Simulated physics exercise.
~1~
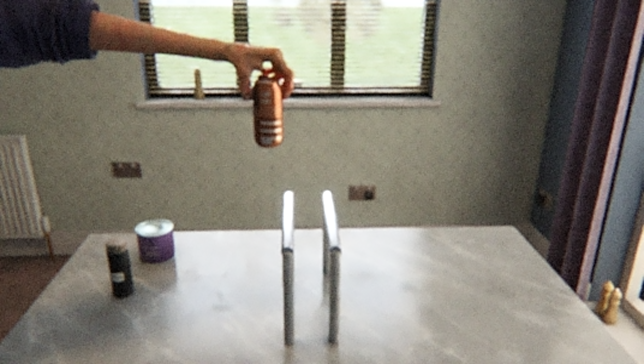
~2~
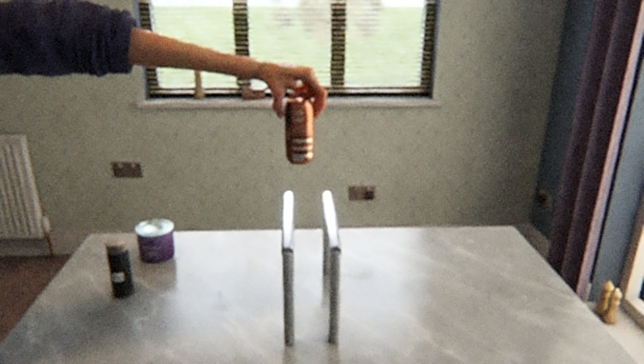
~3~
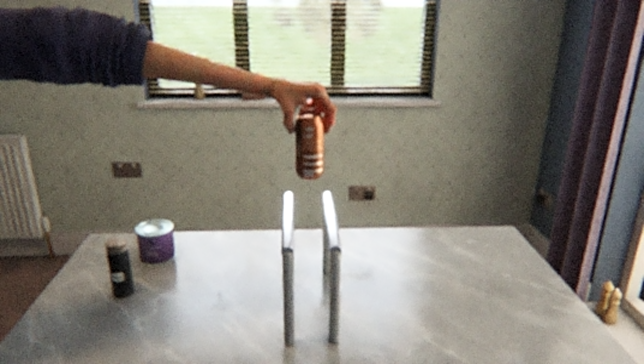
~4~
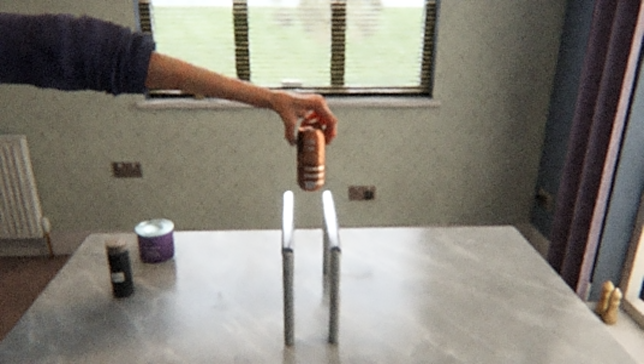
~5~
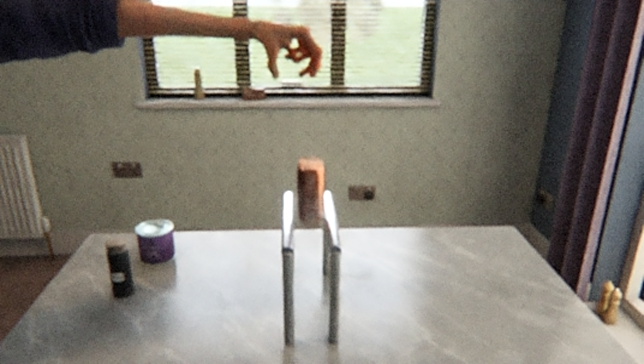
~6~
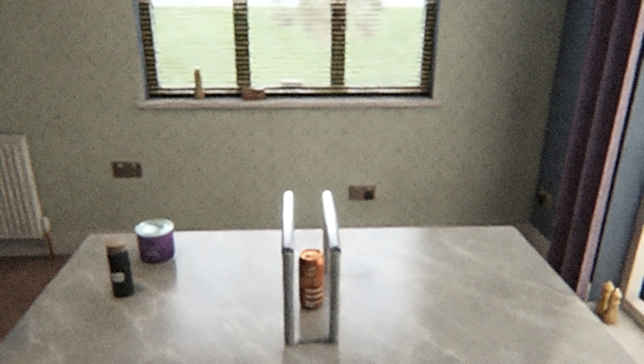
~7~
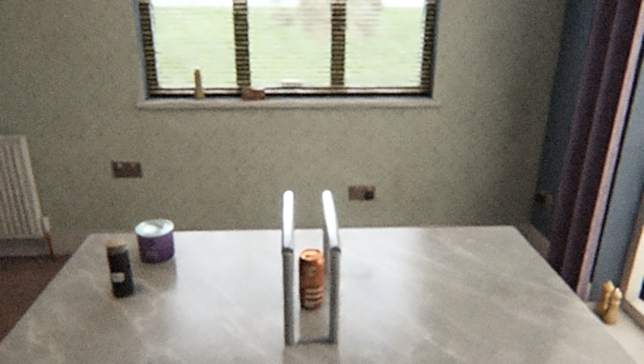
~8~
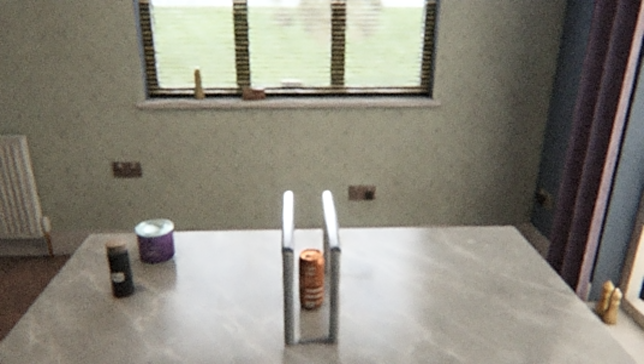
On a pale marbled table in front of a window, two upright metal ledges stand with a narrow gap between them, while a dark shaker and a purple tin sit to the left. A hand reaching in from the left holds an orange can upright above the table. It carries the can to the right and lowers it until it hangs just over the gap. The fingers let go and the hand draws back as the can drops between the ledges. The can ends standing upright on the table between them, and the shaker and tin stay put.
